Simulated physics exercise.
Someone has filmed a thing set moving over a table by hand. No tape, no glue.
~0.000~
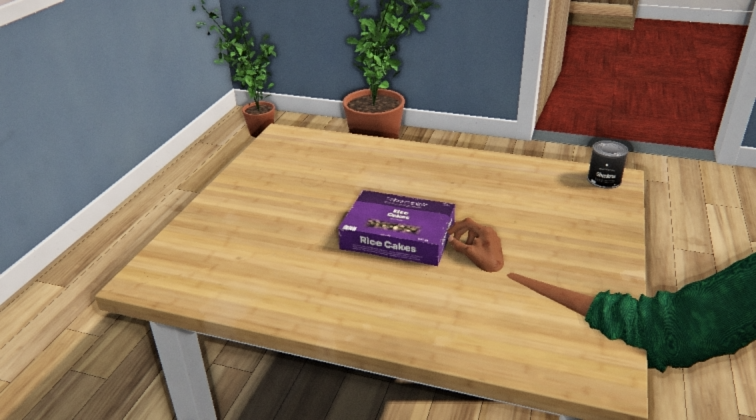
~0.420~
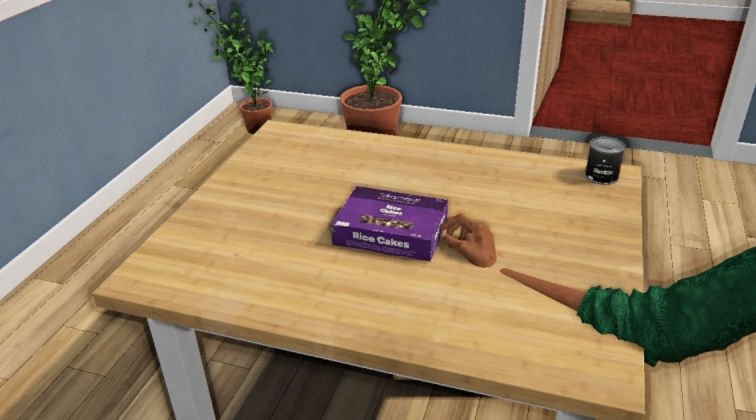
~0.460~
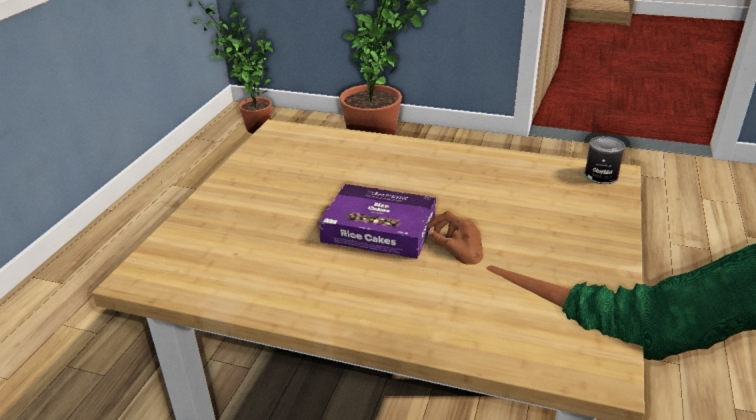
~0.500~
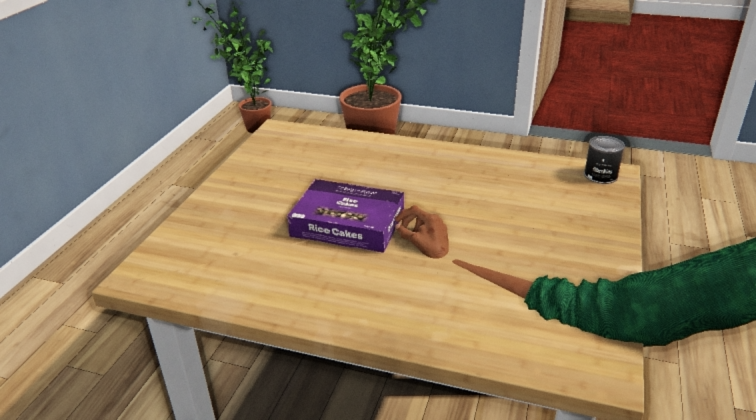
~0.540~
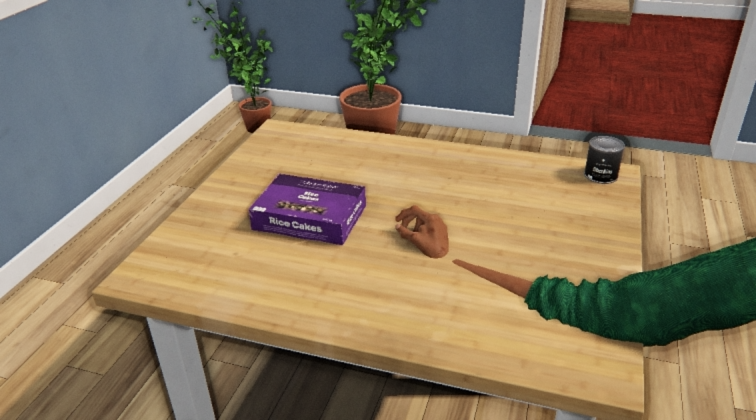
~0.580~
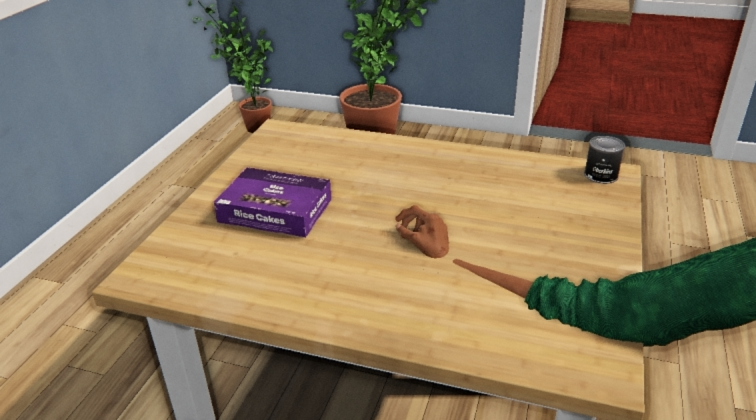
Purple rice cakes box sliding left across a wooden table, pushed by a hand that then halts as the box glides on.
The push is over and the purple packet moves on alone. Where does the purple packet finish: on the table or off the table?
The purple packet drops to the floor.
Around 0.78 s, purple packet now off the table.
Around 0.98 s, things are still on the move.
Around 1.18 s, as before.
Finally (1.3 s), off the table, purple packet.
